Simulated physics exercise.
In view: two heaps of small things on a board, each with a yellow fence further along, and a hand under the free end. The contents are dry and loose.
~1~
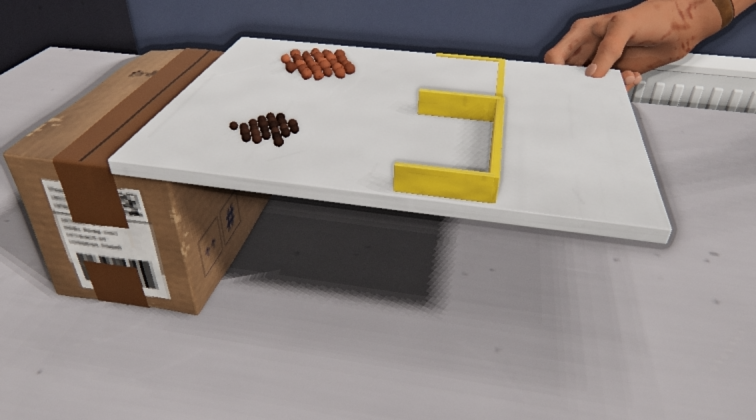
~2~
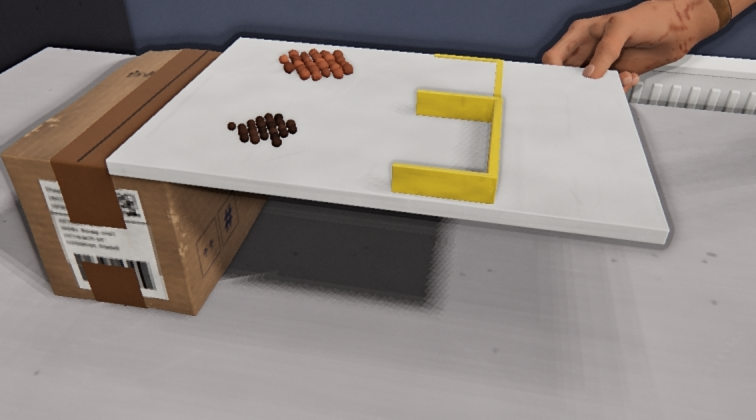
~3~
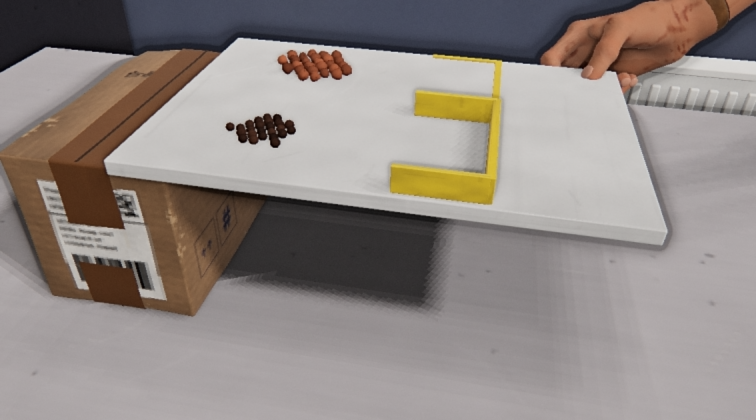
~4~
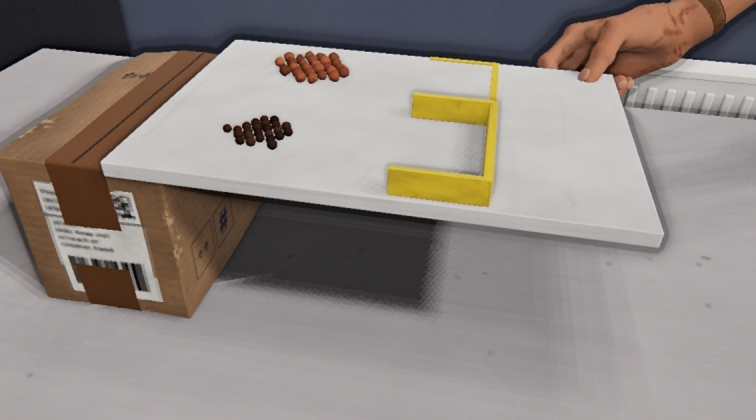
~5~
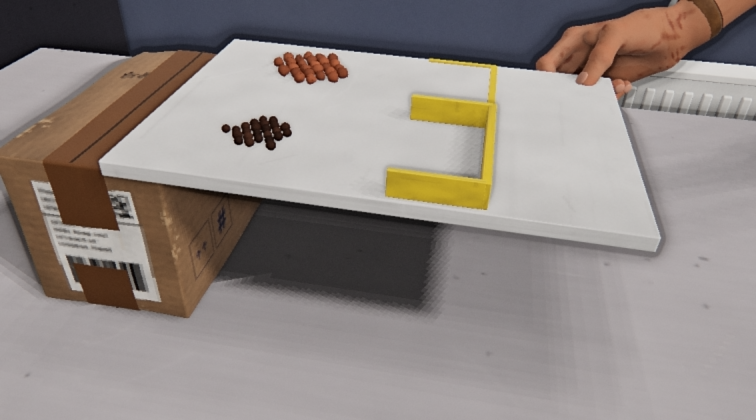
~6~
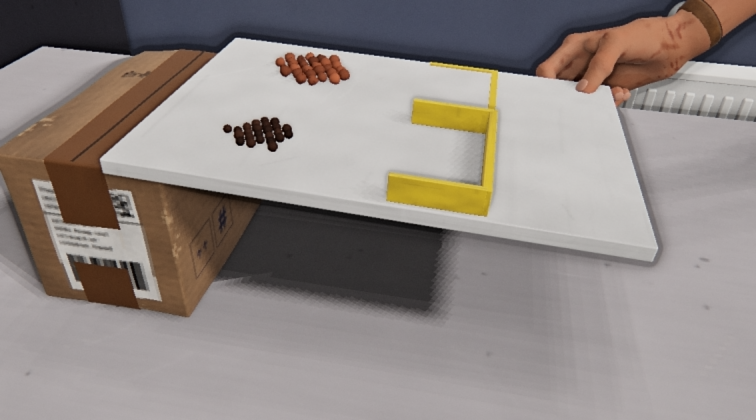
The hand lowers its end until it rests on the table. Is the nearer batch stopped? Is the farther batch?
The nearer batch piles up behind the barrier and the farther batch jumps the barrier.
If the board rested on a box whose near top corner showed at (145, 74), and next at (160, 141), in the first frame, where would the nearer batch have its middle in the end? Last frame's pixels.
One: (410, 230). Two: (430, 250).
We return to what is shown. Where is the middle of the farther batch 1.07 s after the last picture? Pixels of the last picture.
Roughly at (401, 133).
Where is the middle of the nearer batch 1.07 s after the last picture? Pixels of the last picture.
Near (442, 242).
Then, 0.52 s on from there, board sloping at 12°; nearer batch where it was; farther batch where it was.
Then, 1.07 s on from there, board sloping at 22°; nearer batch has reached its bar; farther batch on its way down.
Then, 1.72 s on from there, board resting at 26°; nearer batch has reached its bar; farther batch all but a few past its bar.
In the end, board resting at 26°; nearer batch gathered behind its bar; farther batch all but a few past its bar.
